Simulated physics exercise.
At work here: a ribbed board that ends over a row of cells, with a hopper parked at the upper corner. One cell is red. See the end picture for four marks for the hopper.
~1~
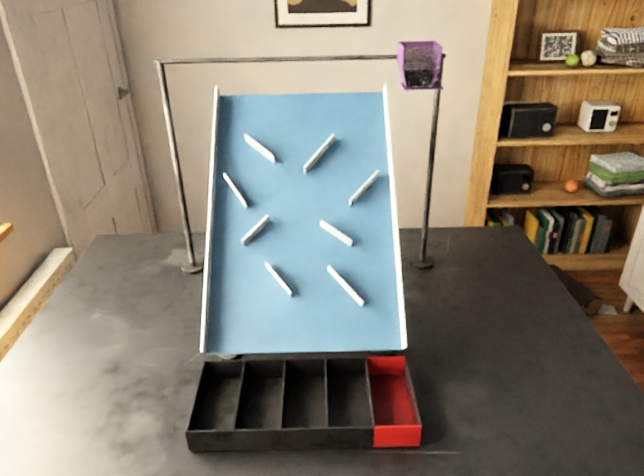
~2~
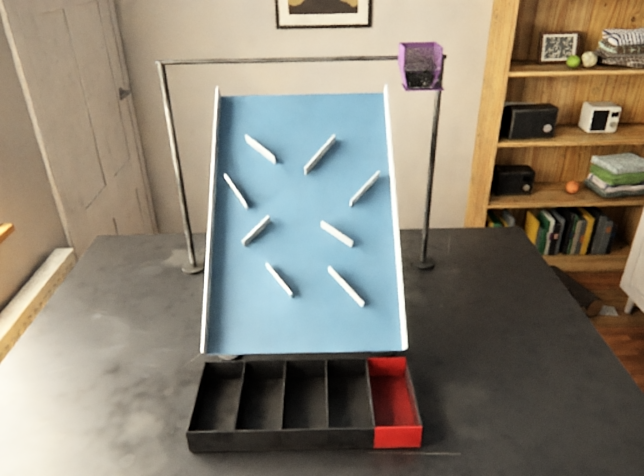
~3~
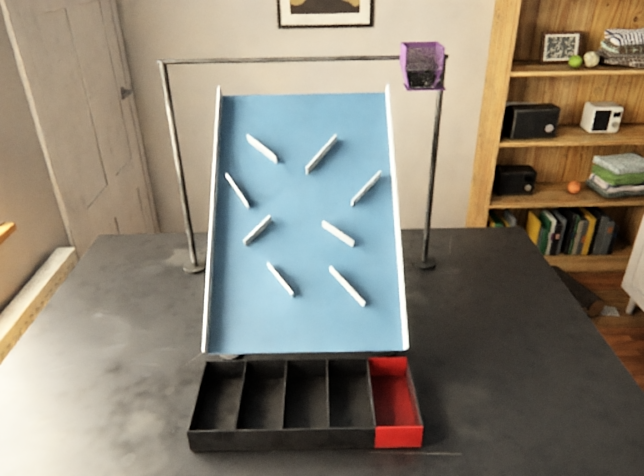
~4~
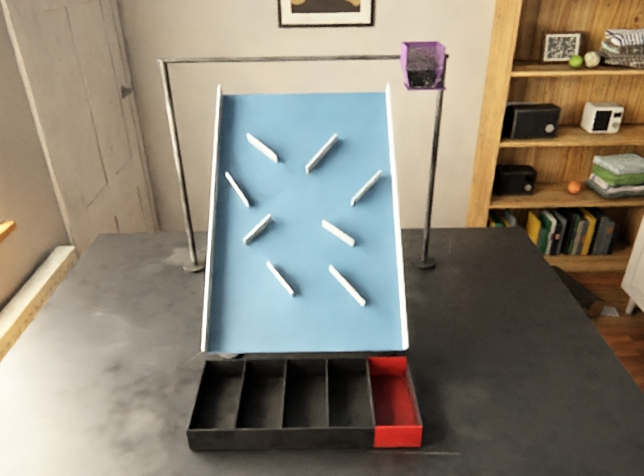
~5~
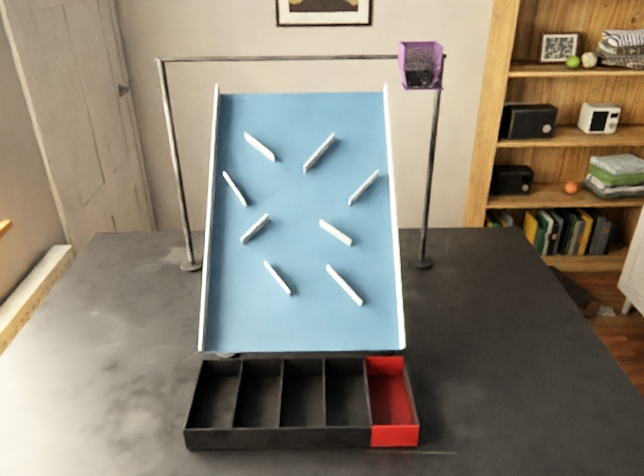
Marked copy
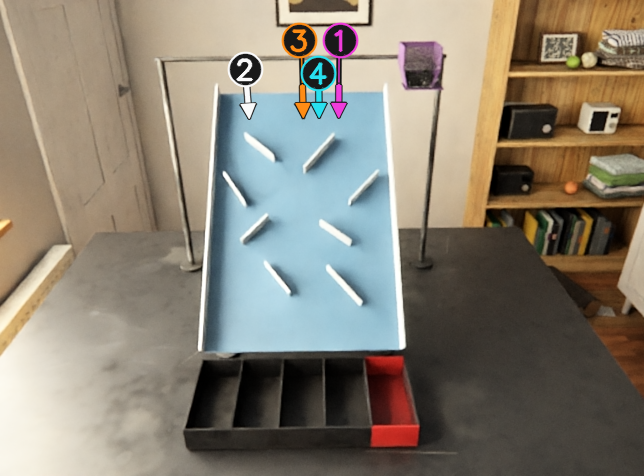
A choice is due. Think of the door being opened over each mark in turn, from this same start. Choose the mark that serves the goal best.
Mark 1 does it best.
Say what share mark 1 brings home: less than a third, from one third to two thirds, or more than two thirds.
It is from one third to two thirds.
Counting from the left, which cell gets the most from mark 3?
The fourth from the left.
On the marked copy, mark 1 meets the board at (338, 112); mark 2 meets the board at (248, 113); mark 3 meets the board at (303, 112); mark 4 meets the board at (319, 112).
If 1 is chosen, roughly a third in the red cell, roughly half in other cells, about a tenth held on the board.
If 2 is chosen, just a few in the red cell, roughly two thirds in other cells, roughly a quarter held on the board, about a tenth outside the box.
If 3 is chosen, just a few in the red cell, almost all in other cells.
If 4 is chosen, about a tenth in the red cell, the larger part in other cells, just a few held on the board.
